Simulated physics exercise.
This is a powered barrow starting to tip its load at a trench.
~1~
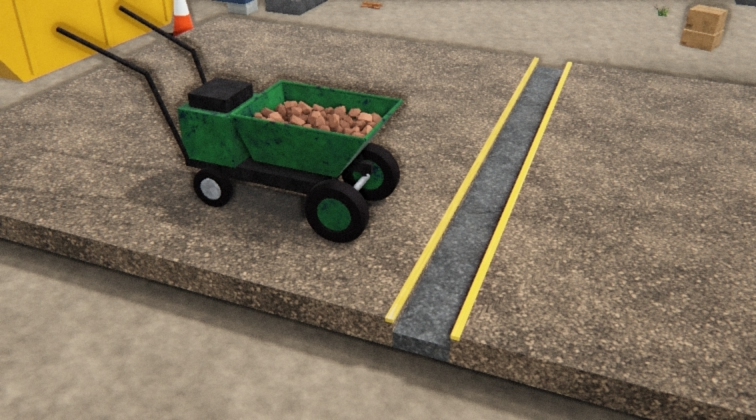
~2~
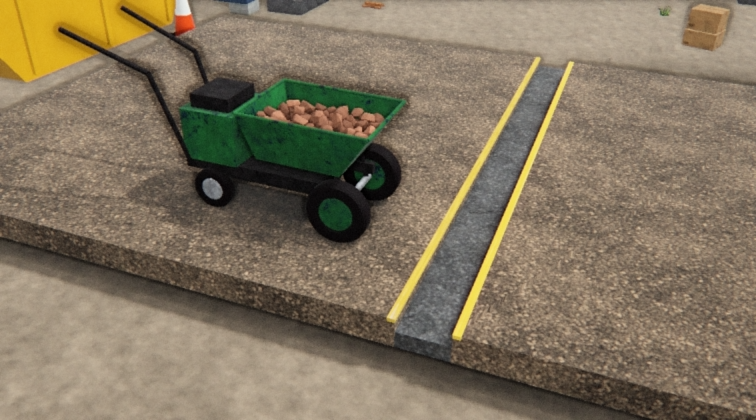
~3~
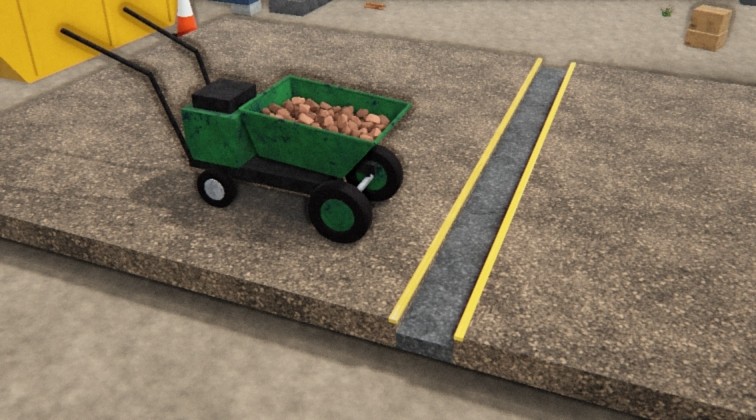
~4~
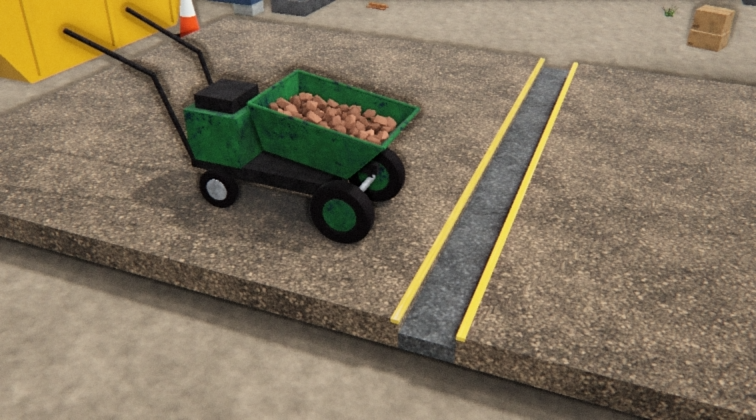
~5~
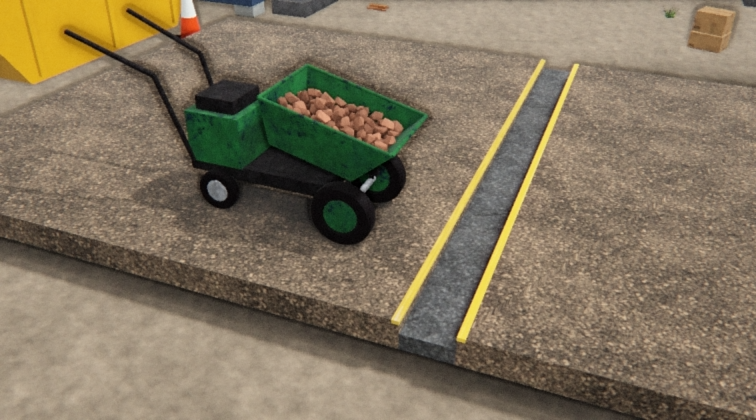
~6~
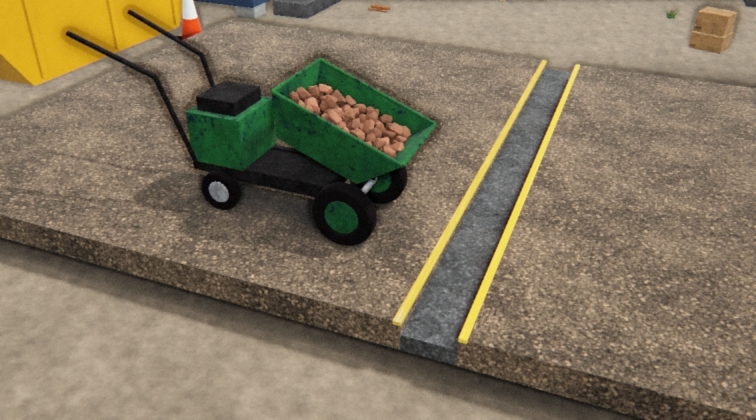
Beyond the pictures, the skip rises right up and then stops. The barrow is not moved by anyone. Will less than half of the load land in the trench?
No, most of it does.
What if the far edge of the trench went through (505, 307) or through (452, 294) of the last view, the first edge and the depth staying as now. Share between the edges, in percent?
80 %, then 40 %.
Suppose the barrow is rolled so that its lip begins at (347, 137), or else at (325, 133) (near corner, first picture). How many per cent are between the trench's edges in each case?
The first gives 60 %, the second 40 %.
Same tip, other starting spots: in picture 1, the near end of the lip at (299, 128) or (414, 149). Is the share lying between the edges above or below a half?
Try one: The lesser share. Try two: The lesser share.
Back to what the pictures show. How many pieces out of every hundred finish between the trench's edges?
About 65 per cent.
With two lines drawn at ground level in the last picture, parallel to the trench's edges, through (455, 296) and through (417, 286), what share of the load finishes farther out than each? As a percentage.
Result, first then second: 30 %, 80 %.
Just after the last frame, skip tipped steeply; every one in the skip.
A moment on, skip tipped right over; the larger part in the skip; just a few short of the trench; roughly a quarter in or heaped over the trench; just a few falling.
Further on, skip tipped right over; roughly a quarter in the skip; just a few short of the trench; roughly two thirds in or heaped over the trench; about a tenth beyond it.
When it is over, skip tipped right over; roughly a quarter in the skip; just a few short of the trench; roughly two thirds in or heaped over the trench; about a tenth beyond it.
